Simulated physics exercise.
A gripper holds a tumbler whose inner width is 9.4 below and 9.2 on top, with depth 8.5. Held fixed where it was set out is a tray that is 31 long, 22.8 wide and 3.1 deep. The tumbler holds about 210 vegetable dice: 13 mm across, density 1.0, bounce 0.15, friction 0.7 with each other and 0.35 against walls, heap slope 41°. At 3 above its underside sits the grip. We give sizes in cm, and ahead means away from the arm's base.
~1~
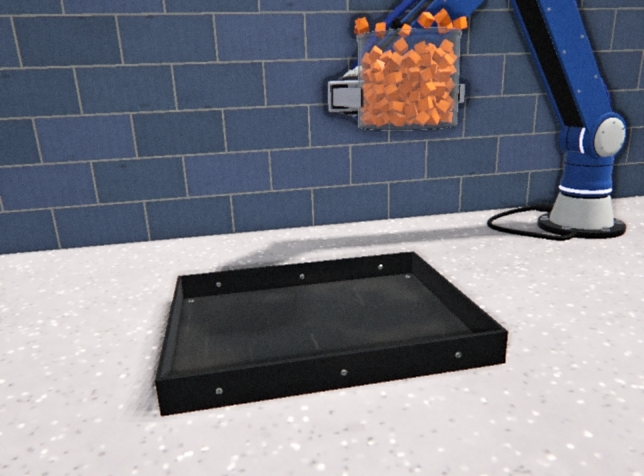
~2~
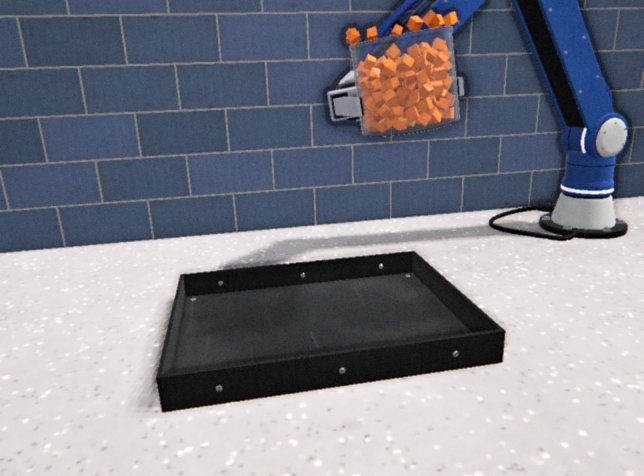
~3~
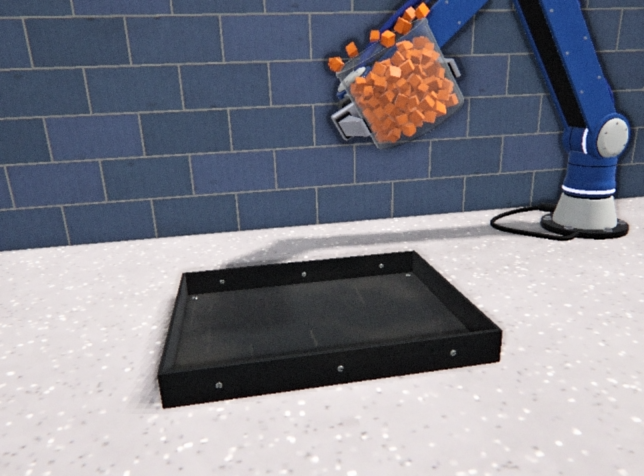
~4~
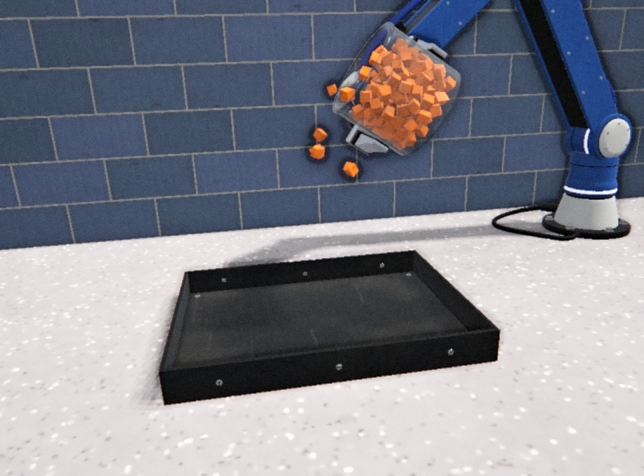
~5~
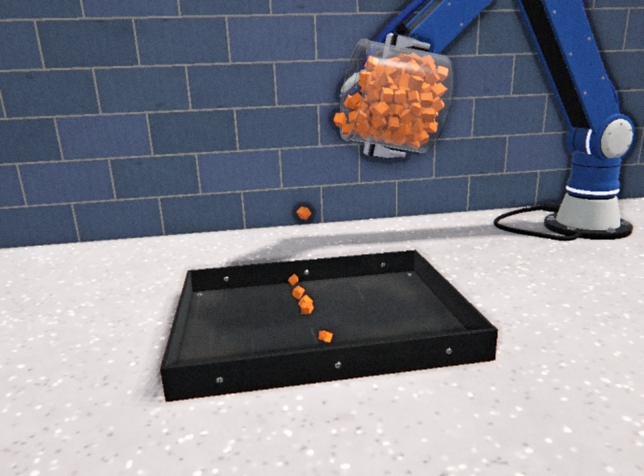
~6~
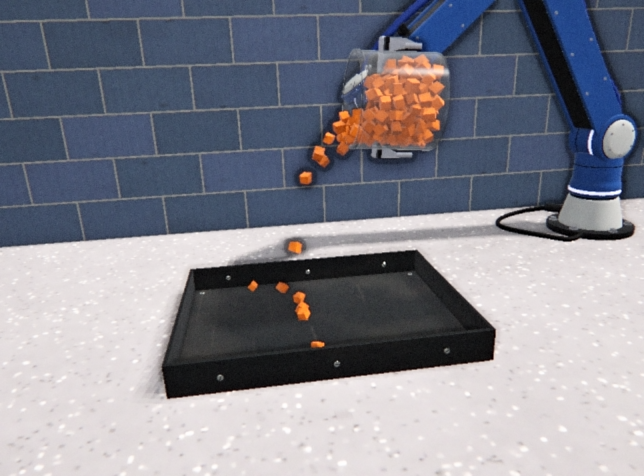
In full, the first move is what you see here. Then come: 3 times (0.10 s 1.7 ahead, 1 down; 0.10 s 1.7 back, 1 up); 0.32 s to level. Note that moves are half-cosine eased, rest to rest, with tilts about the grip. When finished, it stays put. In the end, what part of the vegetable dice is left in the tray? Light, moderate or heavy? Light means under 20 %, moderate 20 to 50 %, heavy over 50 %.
Moderate.
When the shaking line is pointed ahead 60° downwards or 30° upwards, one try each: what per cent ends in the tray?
It comes to around 15 per cent on the first try and around 55 per cent on the second.
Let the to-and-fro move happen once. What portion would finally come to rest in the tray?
20 per cent or so.
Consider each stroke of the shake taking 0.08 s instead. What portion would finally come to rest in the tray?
Roughly 35 percent then.
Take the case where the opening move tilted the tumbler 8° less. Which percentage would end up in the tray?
It would be near 20 per cent.
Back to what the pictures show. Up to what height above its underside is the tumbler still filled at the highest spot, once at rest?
7.5 cm.
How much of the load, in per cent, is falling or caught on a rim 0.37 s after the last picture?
About 7 per cent.
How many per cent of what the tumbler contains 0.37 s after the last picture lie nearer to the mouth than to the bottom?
Something like 50 percent sits in that half.
Then, 0.37 s after the last picture, tilted 86° forward, highest piece 27 above the table; 167 in the tumbler, 26 in the tray, 14 in flight or on a rim.
Then, 0.74 s after the last picture, tilted 53° forward, highest piece 26 above the table; 142 in the tumbler, 63 in the tray, 2 in flight or on a rim.
Then, 1.12 s after the last picture, level, highest piece 29 above the table; 142 in the tumbler, 65 in the tray.
Then, 2.17 s after the last picture, level, highest piece 29 above the table; 142 in the tumbler, 65 in the tray.
Final count, 142 in the tumbler, 65 in the tray. That is 31 % in the tray.
